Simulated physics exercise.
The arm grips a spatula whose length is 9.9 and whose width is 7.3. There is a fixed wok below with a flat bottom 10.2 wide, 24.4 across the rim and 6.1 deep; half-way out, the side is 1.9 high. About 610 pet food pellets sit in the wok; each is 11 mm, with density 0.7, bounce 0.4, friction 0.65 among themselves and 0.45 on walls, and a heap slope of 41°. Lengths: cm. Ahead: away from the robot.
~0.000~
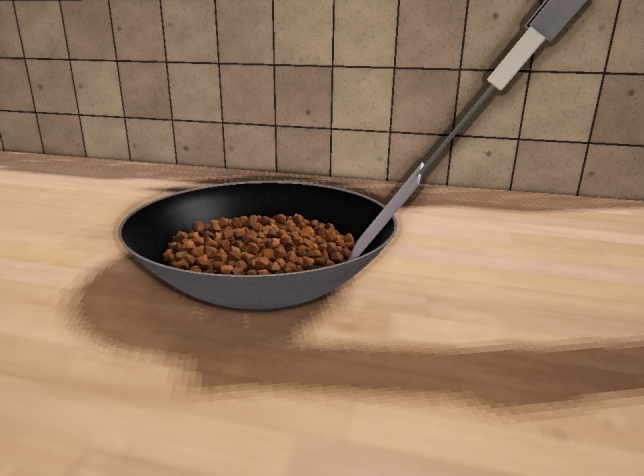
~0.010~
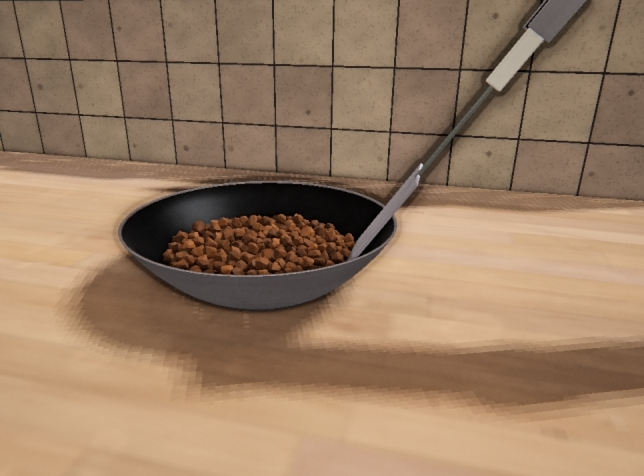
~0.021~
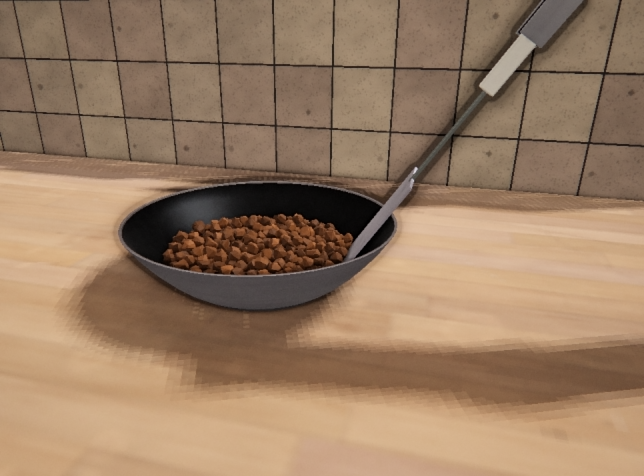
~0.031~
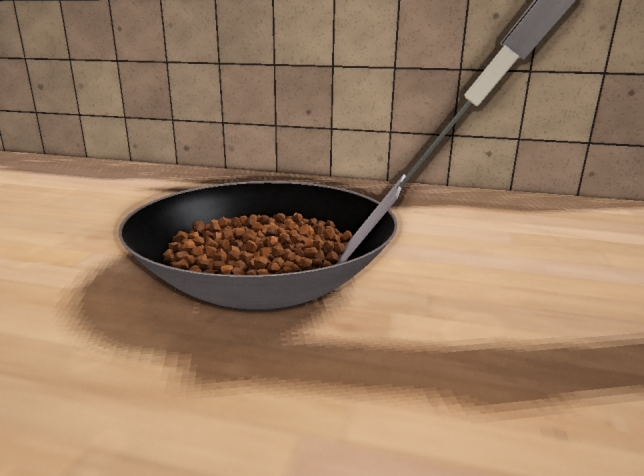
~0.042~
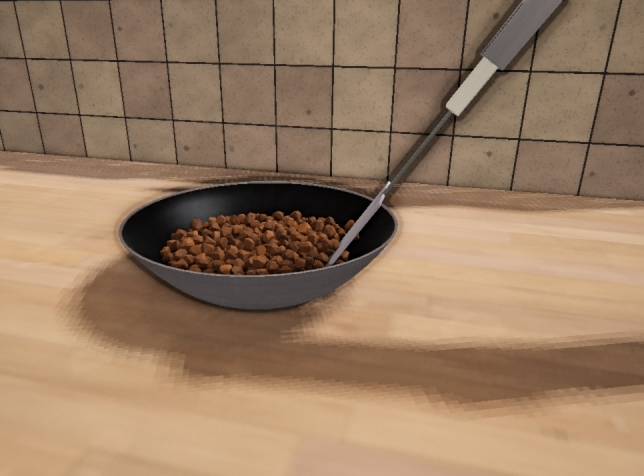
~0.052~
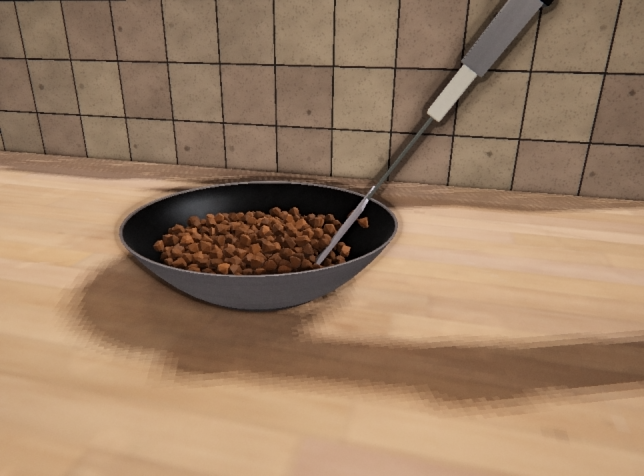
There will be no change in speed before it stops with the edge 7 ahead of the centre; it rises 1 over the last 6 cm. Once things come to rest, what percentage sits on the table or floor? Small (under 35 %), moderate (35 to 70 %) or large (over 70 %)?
Moderate.
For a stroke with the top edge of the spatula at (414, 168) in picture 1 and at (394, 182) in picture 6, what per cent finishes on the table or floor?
Near 25 in a hundred.
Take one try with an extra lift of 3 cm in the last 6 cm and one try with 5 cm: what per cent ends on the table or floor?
50 and 45 per cent.
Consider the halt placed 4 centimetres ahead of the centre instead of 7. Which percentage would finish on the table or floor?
Then around 20 per cent.
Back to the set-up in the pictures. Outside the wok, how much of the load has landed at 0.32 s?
It is near 15 percent.
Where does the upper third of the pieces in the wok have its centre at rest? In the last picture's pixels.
Centre: Roughly (202, 231).
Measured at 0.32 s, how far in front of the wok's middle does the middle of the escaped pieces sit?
It's close to 20 cm ahead of the centre.
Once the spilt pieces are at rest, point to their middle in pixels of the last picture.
(52, 238) or thereabouts.
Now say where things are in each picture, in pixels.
The spatula top edge at (421, 173), sloping 56°; upper third of the load around (257, 244), from x 170 to 350, top at y 220; 611 in the wok, in the first picture.
The spatula top edge at (419, 174), sloping 56°; upper third of the load around (257, 244), from x 170 to 350, top at y 220, in the second picture.
The spatula top edge at (414, 178), sloping 56°; upper third of the load around (257, 244), from x 170 to 350, top at y 220, in the third picture.
The spatula top edge at (401, 185), sloping 56°; upper third of the load around (257, 244), from x 170 to 345, top at y 220, in the fourth picture.
The spatula top edge at (385, 193), sloping 56°; upper third of the load around (256, 240), from x 165 to 355, top at y 215, in the fifth picture.
The spatula top edge at (369, 197), sloping 56°; upper third of the load around (256, 237), from x 160 to 365, top at y 210; 611 in the wok, in the sixth picture.
After 0.08 s, sloping 56°, highest piece 7 above the table; 611 in the wok.
After 0.10 s, sloping 56°, highest piece 9 above the table; 609 in the wok, 2 on the blade or in flight.
After 0.32 s, sloping 56°, highest piece 21 above the table; 320 in the wok, 80 on the table or floor, 211 on the blade or in flight.
After 1.37 s, sloping 56°, highest piece 7 above the table; 320 in the wok, 291 on the table or floor.
In the end, 320 in the wok, 291 on the table or floor. That is 48 % on the table or floor.
